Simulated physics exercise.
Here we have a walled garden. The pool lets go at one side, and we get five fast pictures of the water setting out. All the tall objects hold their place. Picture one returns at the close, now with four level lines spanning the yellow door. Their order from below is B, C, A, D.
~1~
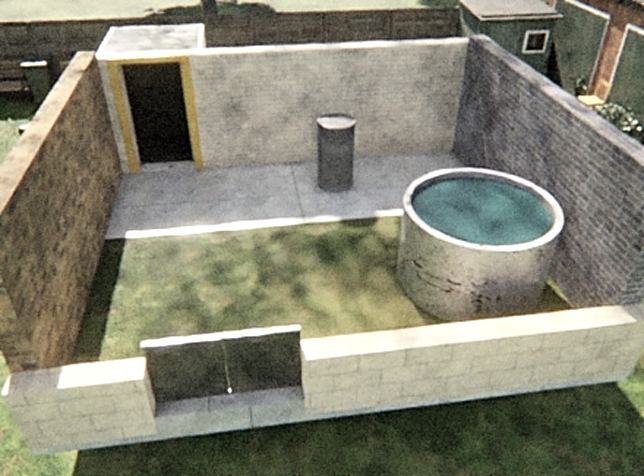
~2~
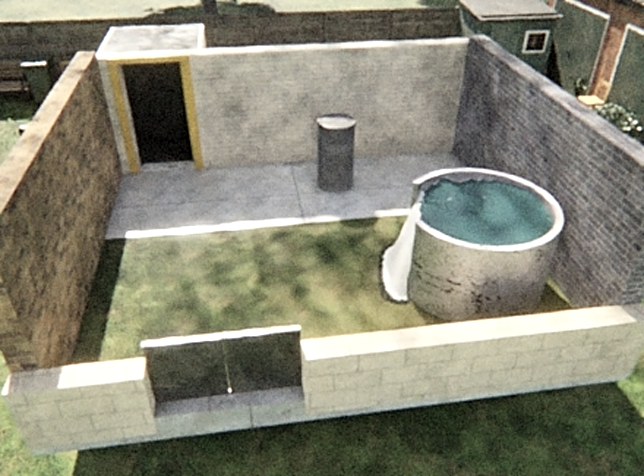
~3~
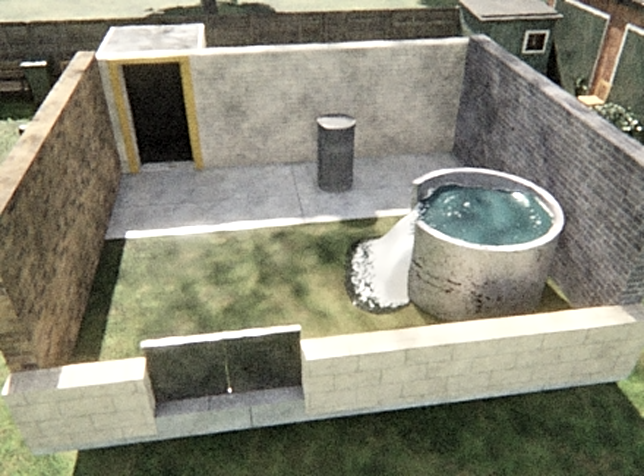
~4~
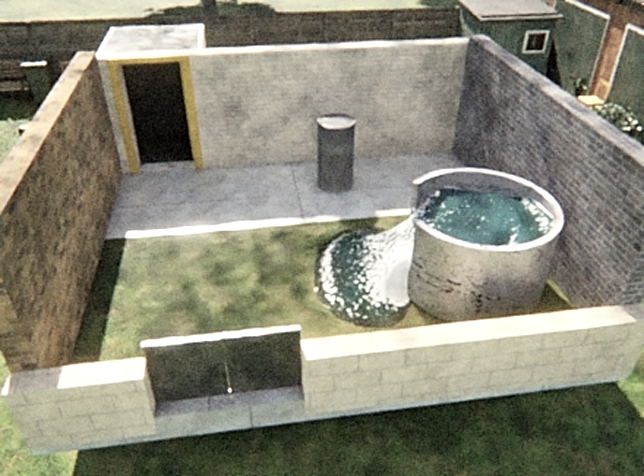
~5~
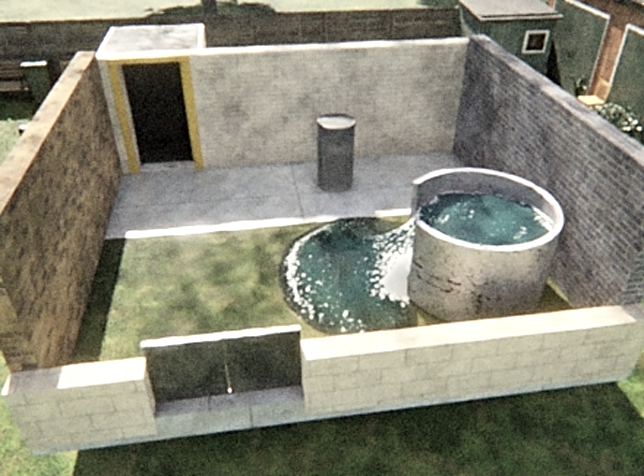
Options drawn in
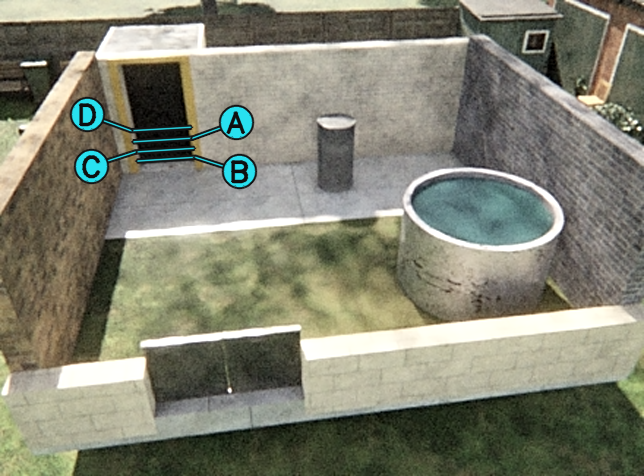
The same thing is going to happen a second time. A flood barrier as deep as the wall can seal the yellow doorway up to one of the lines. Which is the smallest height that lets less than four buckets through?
The answer is height B.
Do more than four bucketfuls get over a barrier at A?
No, not at all.
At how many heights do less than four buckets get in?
All four.
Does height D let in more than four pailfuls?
No.
On the marked copy, A at (163, 140); B at (166, 159); C at (164, 150); D at (161, 128); from the bottom up B, C, A, D.
Choosing A, nothing gets over.
Choosing B, a splash gets over, under a bucket.
Choosing C, nothing gets over.
Choosing D, nothing gets over.
